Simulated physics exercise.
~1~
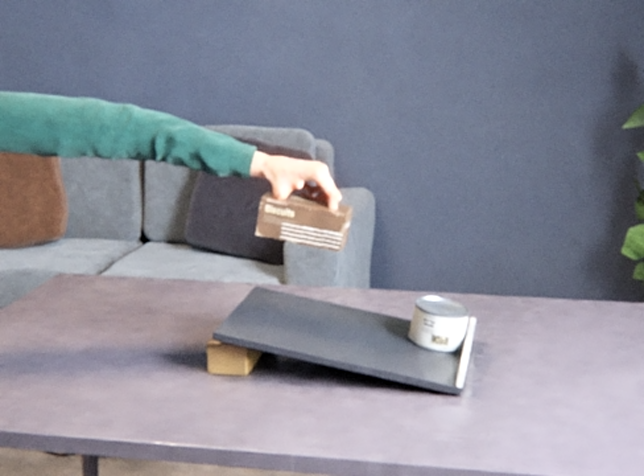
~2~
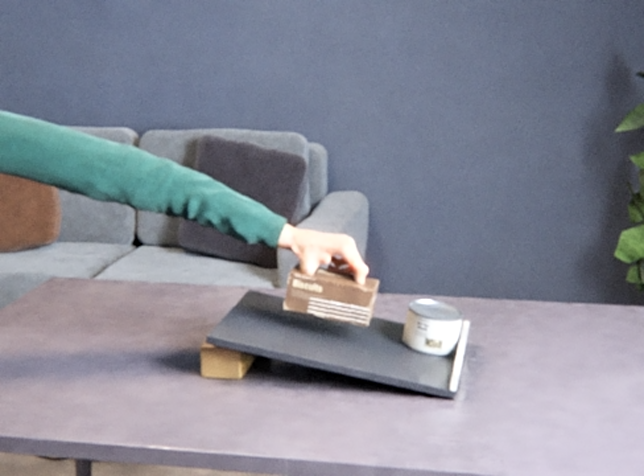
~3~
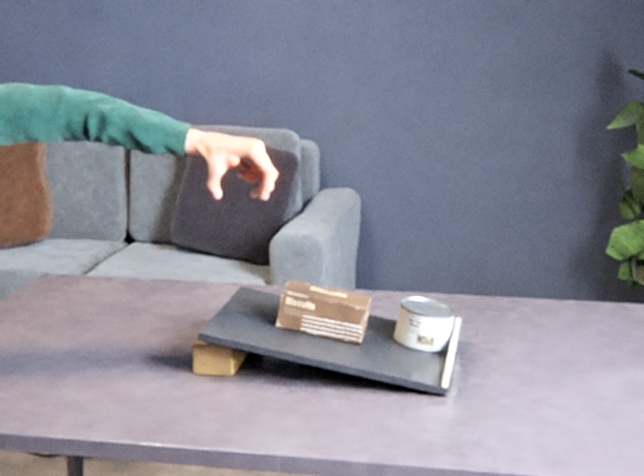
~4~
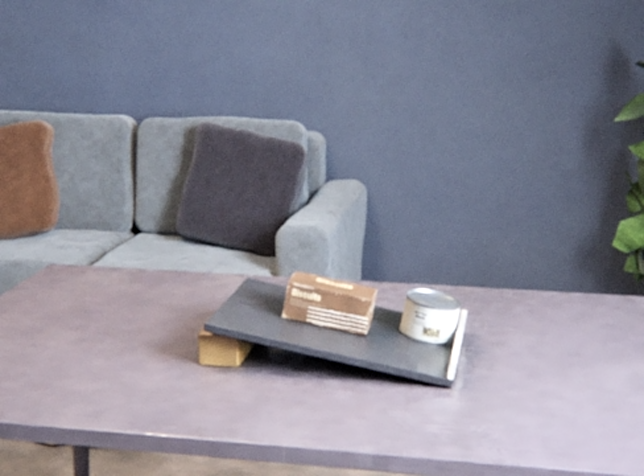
A dark sloping board rests on a purplish-grey table, its left end propped on a small wooden block, in a room with a grey sofa, cushions, a blue-grey wall and a plant at right. The slightly swaying view looks across the table from the front. A white tub sits near the board's lower right end, beside a pale strip. A hand in a green sleeve reaches in from the left, lowering a brown carton onto the slope. The hand lets go and draws back out of sight. The carton stays where it was placed, and the tub remains still beside it.
